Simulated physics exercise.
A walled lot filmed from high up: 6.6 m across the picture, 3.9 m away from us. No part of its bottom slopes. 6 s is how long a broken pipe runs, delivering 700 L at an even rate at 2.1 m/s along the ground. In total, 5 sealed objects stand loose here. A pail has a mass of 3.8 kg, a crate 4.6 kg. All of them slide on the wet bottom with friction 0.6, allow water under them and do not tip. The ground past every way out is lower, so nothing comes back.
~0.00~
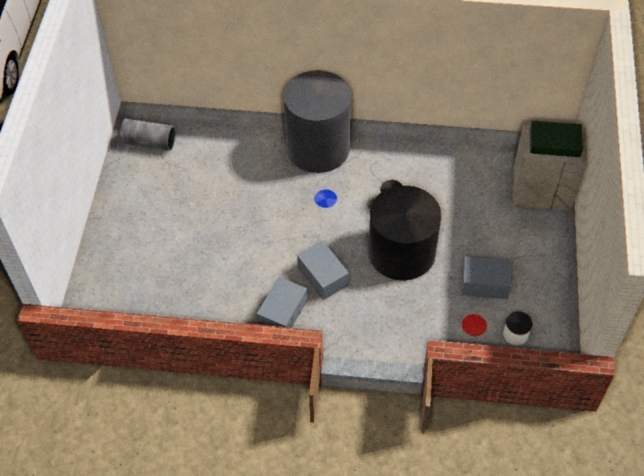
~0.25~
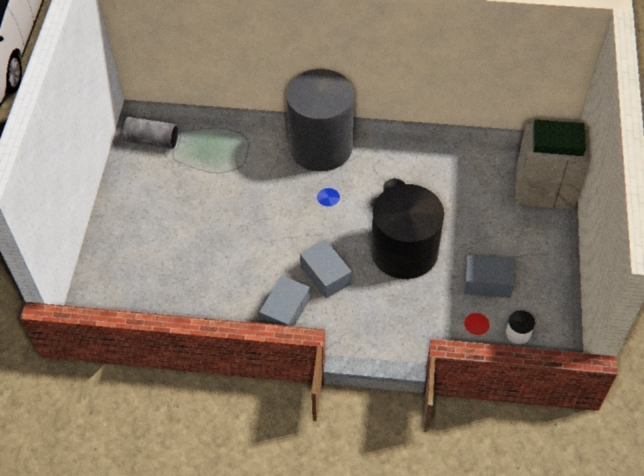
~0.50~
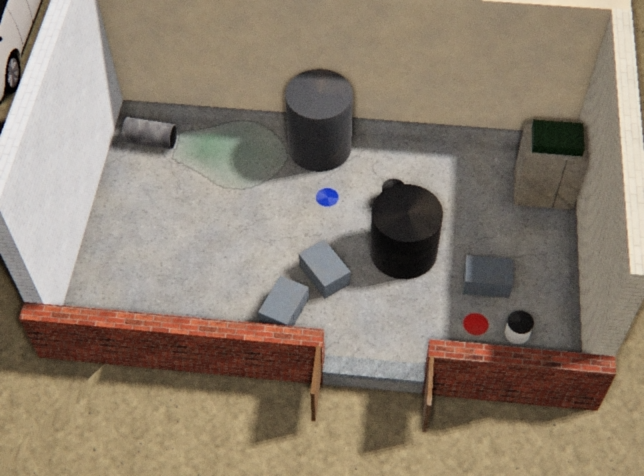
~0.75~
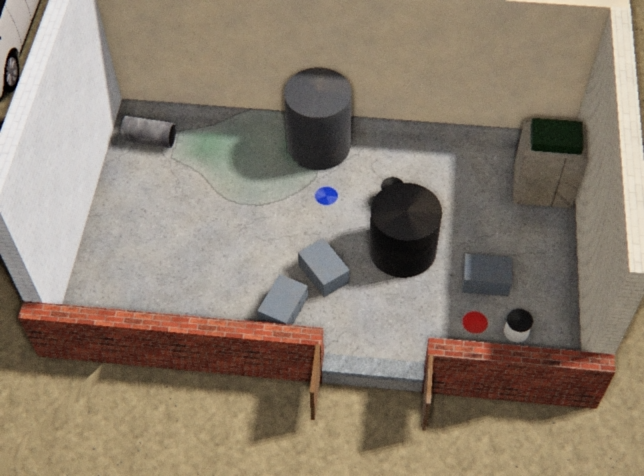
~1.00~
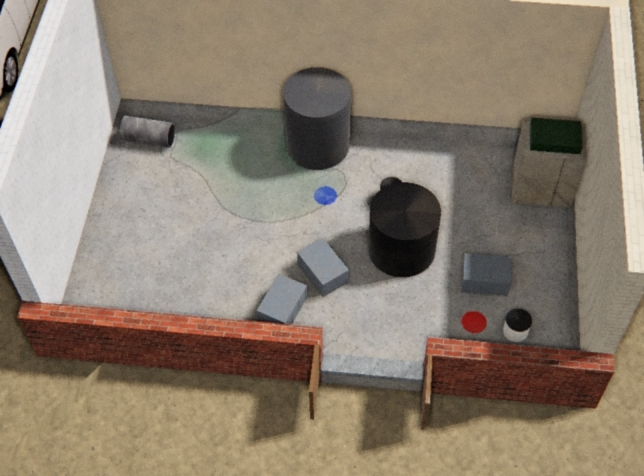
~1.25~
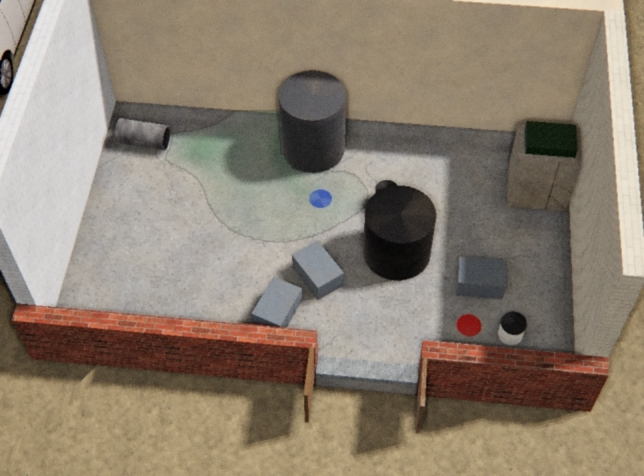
At the start, a walled lot with a dry grey floor holds two dark cylinders, some grey blocks, and a blue and a red patch. Greenish water then emerges beside the pipe at the upper left and spreads rightward, reaching the blue patch and then nearing the black cylinder, while the objects stay put.
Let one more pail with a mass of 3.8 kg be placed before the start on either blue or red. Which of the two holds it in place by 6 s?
Red.
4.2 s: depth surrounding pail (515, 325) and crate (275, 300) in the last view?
First about 0 cm, second about 2 cm.
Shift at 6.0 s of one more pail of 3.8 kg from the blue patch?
Roughly 150 cm.
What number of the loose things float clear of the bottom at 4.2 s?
The count is 0.
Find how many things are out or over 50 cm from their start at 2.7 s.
Answer: 0.
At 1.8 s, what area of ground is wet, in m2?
Roughly 5.5 m2.
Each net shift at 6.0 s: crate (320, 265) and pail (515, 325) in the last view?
Net displacement, in order: 80 cm; 0 cm.
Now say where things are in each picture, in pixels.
In the first frame, a pail at (392, 189), on the bottom; a crate at (323, 264), on the bottom; the blue patch at (326, 199); the red patch at (474, 325); 0.0 m2 under water; 0 of 5 have shifted.
In the second frame, a pail at (395, 188), on the bottom; a crate at (326, 262), on the bottom; the blue patch at (328, 197); the red patch at (477, 324); water covers 0.6 m2; 0 of 5 have shifted.
In the third frame, a pail at (394, 188), on the bottom; a crate at (324, 263), on the bottom; the blue patch at (327, 197); the red patch at (476, 324); water covers 1.3 m2; 0 of 5 have shifted.
In the fourth frame, a pail at (393, 186) rests on the ground; a crate at (324, 261) rests on the ground; the blue patch at (326, 196); the red patch at (475, 323); water covers 2.2 m2; 0 of 5 have shifted.
In the fifth frame, a pail at (392, 186) rests on the ground; a crate at (323, 261) rests on the ground; the blue patch at (325, 196); the red patch at (474, 322); water covers 2.9 m2; 0 of 5 have shifted.
In the sixth frame, a pail at (387, 189), on the bottom; a crate at (318, 264) rests on the ground; the blue patch at (321, 199); the red patch at (469, 325); 3.7 m2 under water; 0 of 5 have shifted.
After 1.8 s on blue it would be 45 cm off in 3 cm of water; on red it would be 0 cm off in 0 cm of water.
After 2.7 s on blue it would be 81 cm off in 5 cm of water; on red it would be 0 cm off in 0 cm of water.
After 4.2 s on blue it would be 103 cm off in 5 cm of water; on red it would be 0 cm off in 1 cm of water.
After 6.0 s on blue it would be 156 cm off in 3 cm of water; on red it would be 0 cm off in 2 cm of water.
